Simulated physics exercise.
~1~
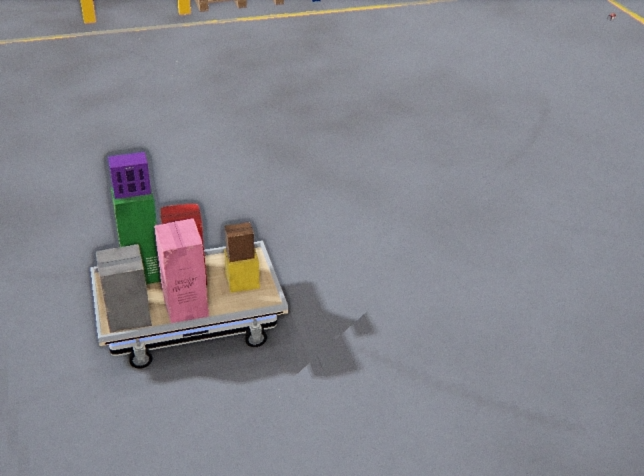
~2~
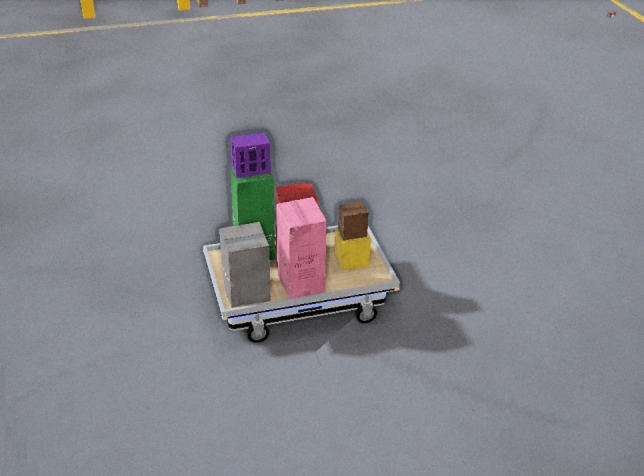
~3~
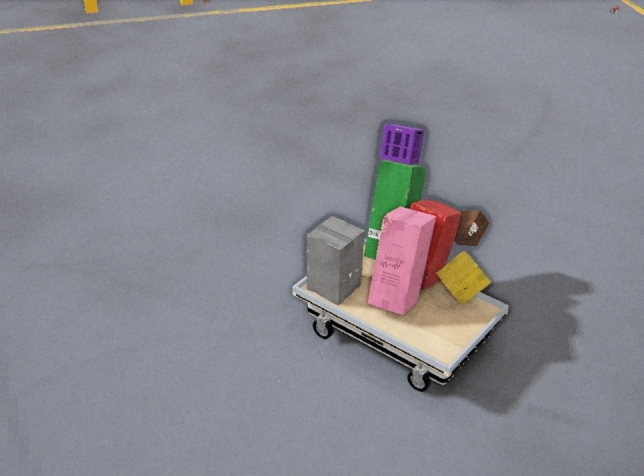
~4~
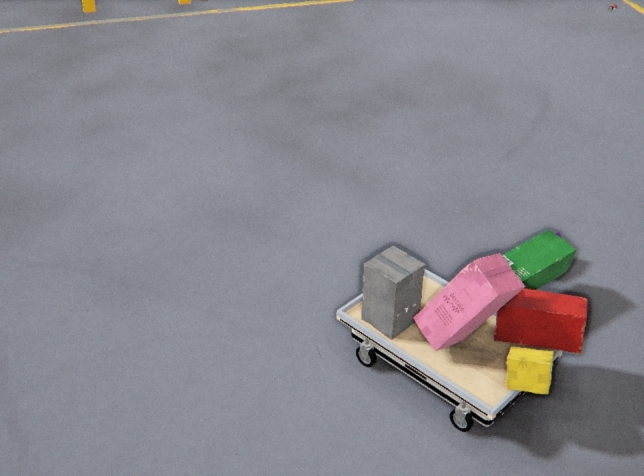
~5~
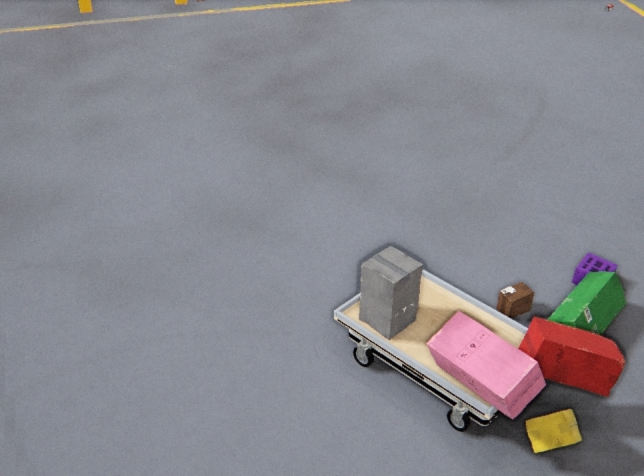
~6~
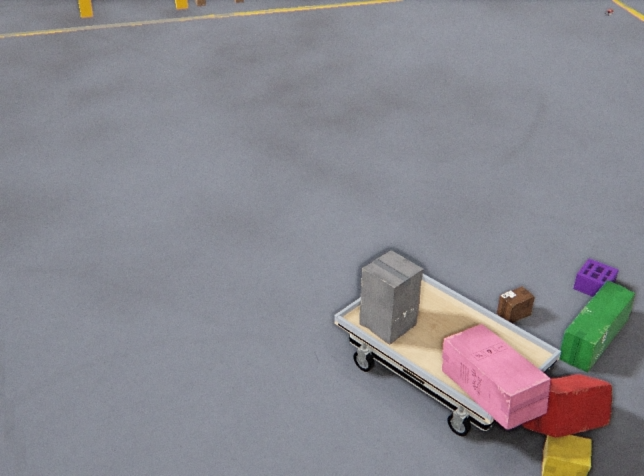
On a grey concrete floor, a flat cart loaded with colorful boxes rolled right, swung toward the viewer and stopped, sending the green, red, yellow, brown and purple ones toppling off while the pink box fell over on the deck and the grey stayed upright.
